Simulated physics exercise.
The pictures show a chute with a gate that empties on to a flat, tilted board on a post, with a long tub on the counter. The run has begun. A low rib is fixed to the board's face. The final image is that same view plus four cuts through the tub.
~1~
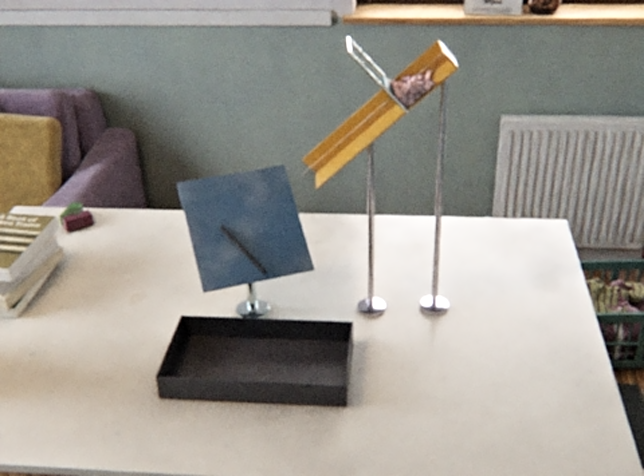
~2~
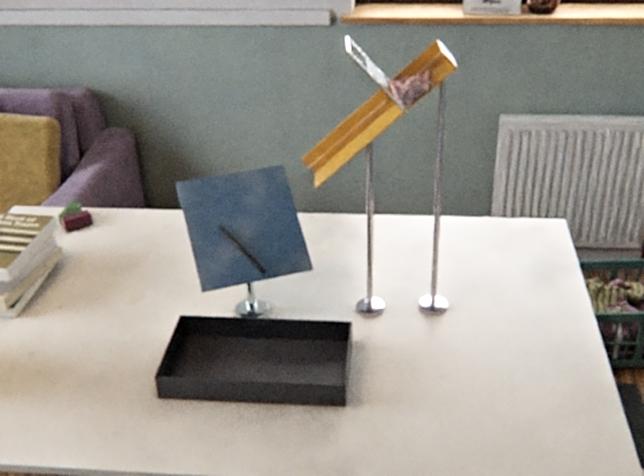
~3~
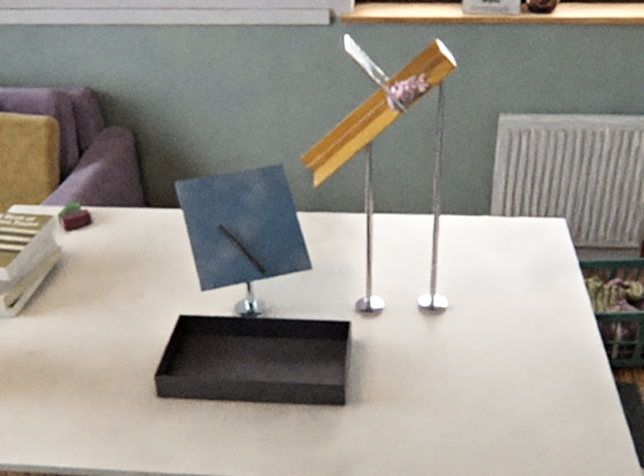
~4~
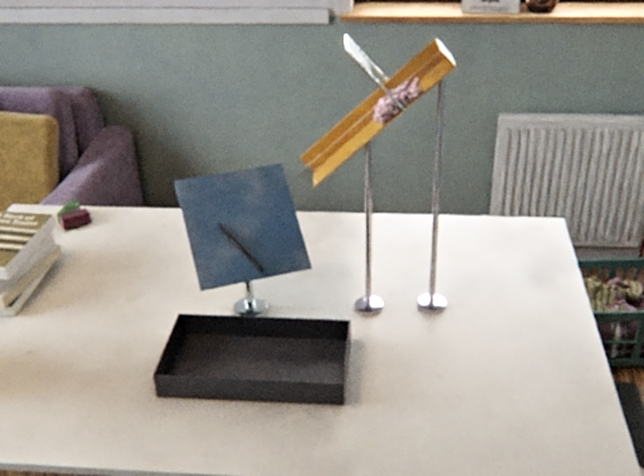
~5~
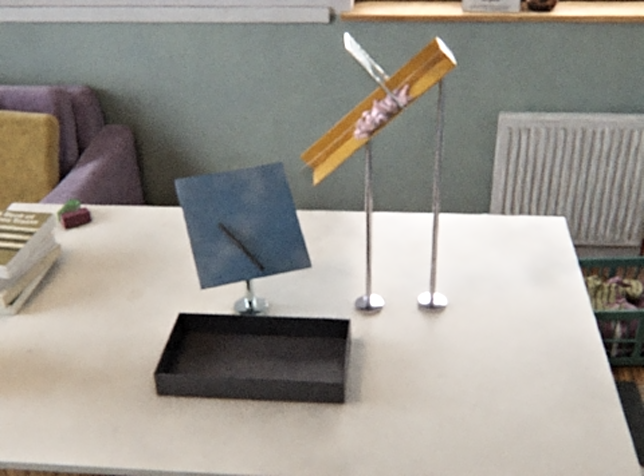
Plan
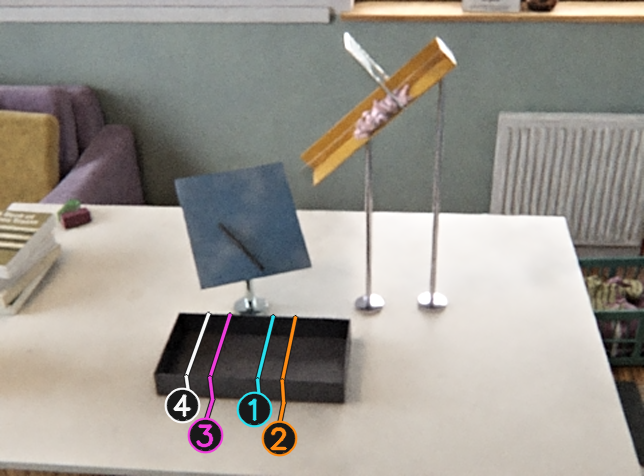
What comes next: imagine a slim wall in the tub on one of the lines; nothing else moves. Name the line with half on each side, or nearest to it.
Line 2 does it best.
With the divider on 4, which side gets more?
More lands on the right.
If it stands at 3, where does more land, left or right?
The right side.
On the marked copy, line 1 crosses the front rim at (257, 378); line 2 crosses the front rim at (282, 380); line 3 crosses the front rim at (210, 376); line 4 crosses the front rim at (186, 375).
If 1 is chosen, of what is caught, about a tenth on the left of the divider, the larger part on the right.
If 2 is chosen, of what is caught, roughly a third on the left of the divider, roughly two thirds on the right.
If 3 is chosen, of what is caught, about a tenth on the left of the divider, almost all on the right.
If 4 is chosen, of what is caught, about a tenth on the left of the divider, almost all on the right.
